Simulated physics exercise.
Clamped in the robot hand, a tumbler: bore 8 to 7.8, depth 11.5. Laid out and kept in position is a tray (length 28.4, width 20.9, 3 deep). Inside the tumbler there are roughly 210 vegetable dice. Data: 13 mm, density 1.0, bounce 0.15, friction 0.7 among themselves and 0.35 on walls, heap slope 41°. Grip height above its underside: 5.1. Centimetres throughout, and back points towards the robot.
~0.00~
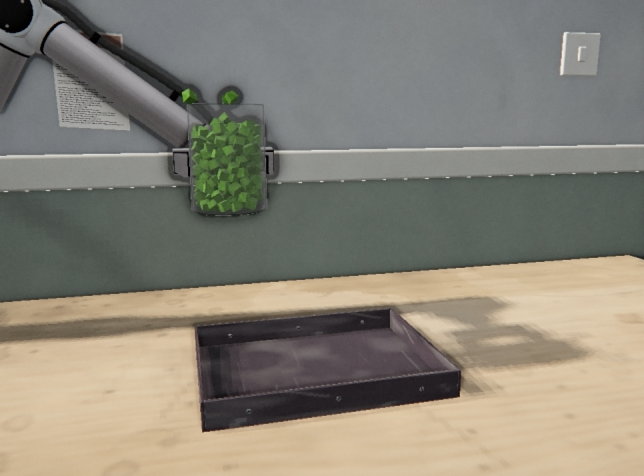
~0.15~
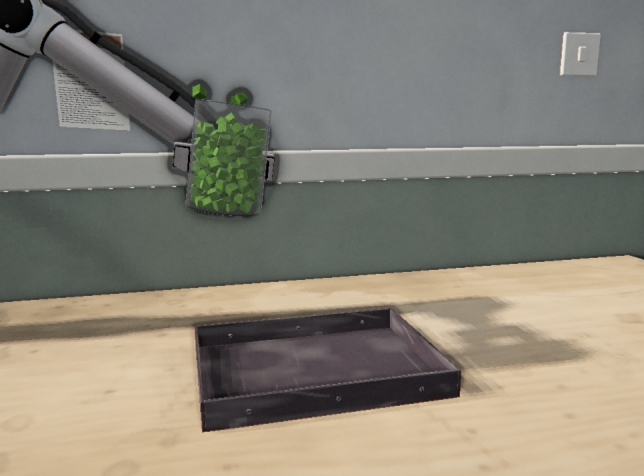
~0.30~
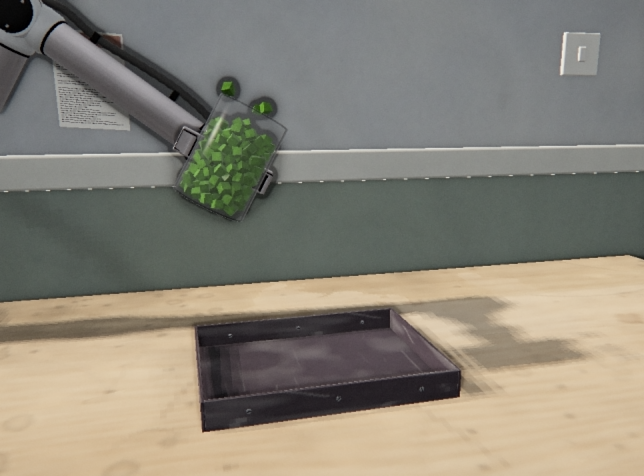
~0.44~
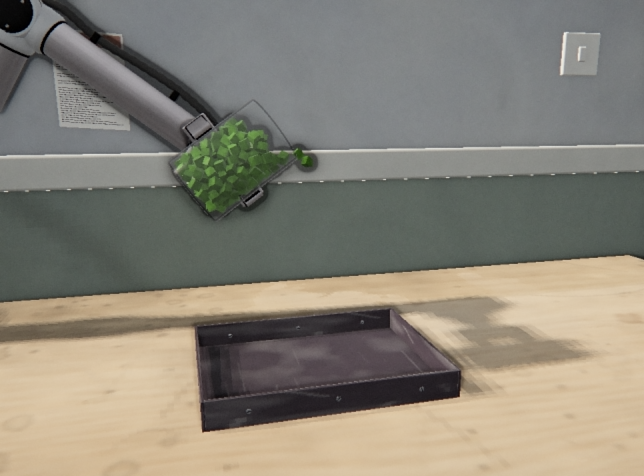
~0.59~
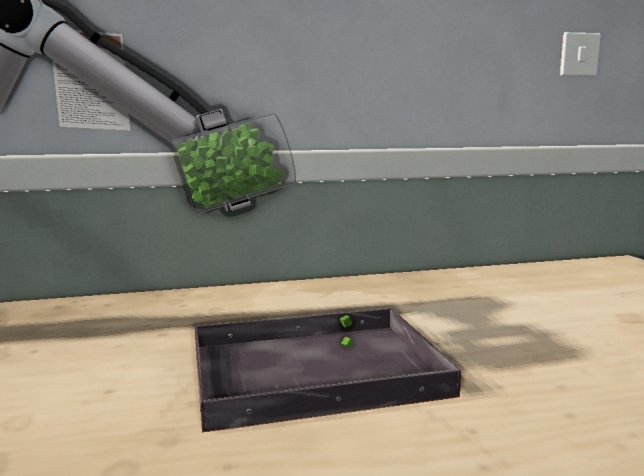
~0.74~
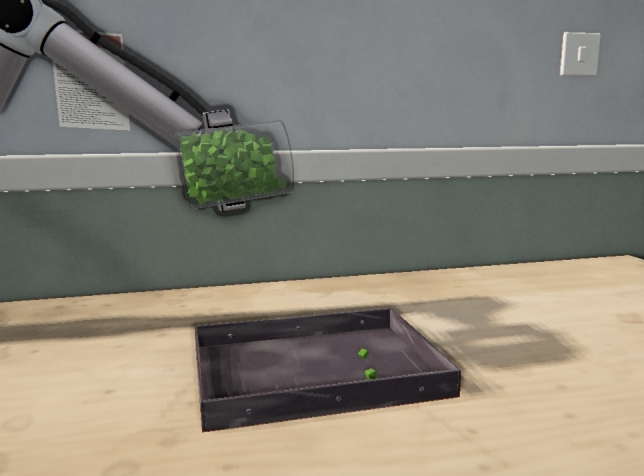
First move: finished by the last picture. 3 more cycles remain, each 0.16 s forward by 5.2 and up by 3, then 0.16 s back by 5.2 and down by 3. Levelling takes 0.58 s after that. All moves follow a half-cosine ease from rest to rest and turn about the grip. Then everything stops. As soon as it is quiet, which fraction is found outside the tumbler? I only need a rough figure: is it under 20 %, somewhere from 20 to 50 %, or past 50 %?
Roughly, it is past 50 %.
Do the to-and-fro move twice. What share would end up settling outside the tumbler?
Near 65 per cent.
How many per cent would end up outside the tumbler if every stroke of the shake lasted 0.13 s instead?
Roughly 90 in a hundred.
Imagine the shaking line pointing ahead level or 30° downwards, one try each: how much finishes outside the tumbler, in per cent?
Result: Approx. 65 % and 25 %, one try each.
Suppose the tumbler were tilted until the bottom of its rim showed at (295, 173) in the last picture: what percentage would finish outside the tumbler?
Around 40 in a hundred.
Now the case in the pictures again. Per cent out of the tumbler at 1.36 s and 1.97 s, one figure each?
Estimates in order: Close to 55, close to 80.
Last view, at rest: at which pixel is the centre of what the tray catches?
Roughly at (350, 358) in the last picture.
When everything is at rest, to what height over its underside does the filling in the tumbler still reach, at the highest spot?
It reaches close to 4.5 cm in the end.
After 1.36 s, tilted 83° forward, highest piece 27 above the table; 90 in the tumbler, 82 in the tray, 3 on the table or floor, 32 in flight or on a rim.
After 1.97 s, tilted 46° forward, highest piece 28 above the table; 157 in the tray, 44 in the tumbler, 4 on the table or floor, 2 in flight or on a rim.
After 2.48 s, level, highest piece 27 above the table; 159 in the tray, 44 in the tumbler, 4 on the table or floor.
After 3.53 s, level, highest piece 26 above the table; 159 in the tray, 44 in the tumbler, 4 on the table or floor.
In the end, 159 in the tray, 44 in the tumbler, 4 on the table or floor. That is 79 % outside the tumbler.
